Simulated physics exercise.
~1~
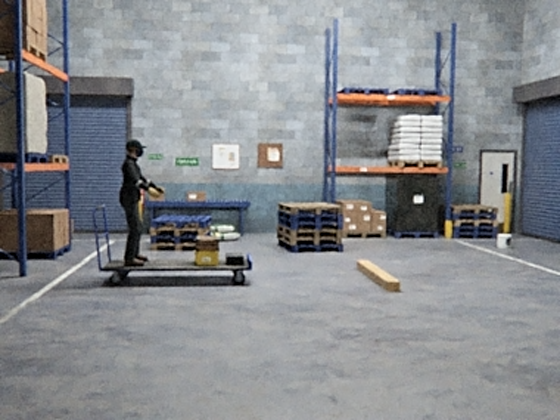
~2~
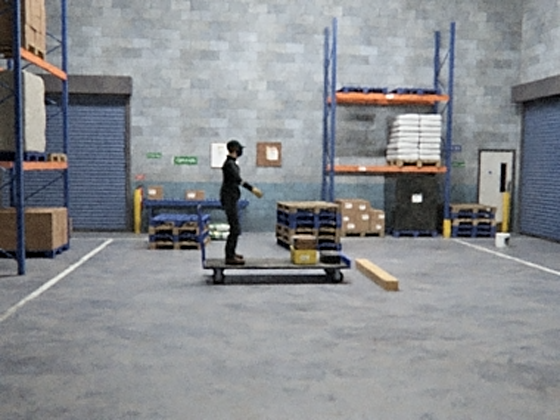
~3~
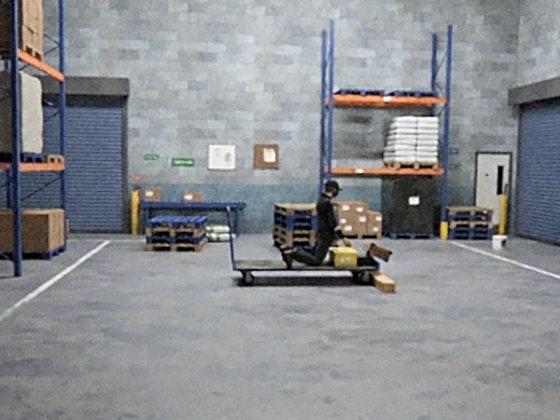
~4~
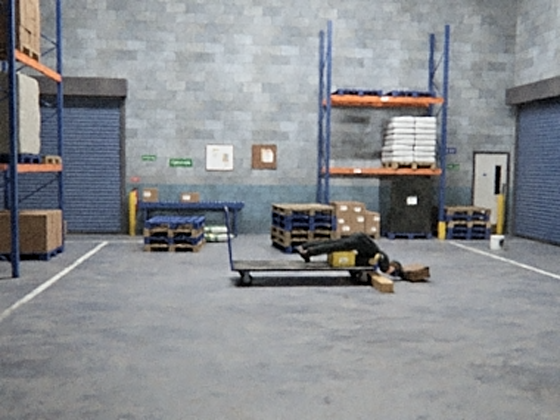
The clip shows a dark-clothed figure standing on a flat trolley rolling right across a warehouse toward a wooden kerb, where it stops; the figure drops to its knees, then pitches forward over the front edge as a brown case tumbles to the floor, leaving a yellow box aboard.
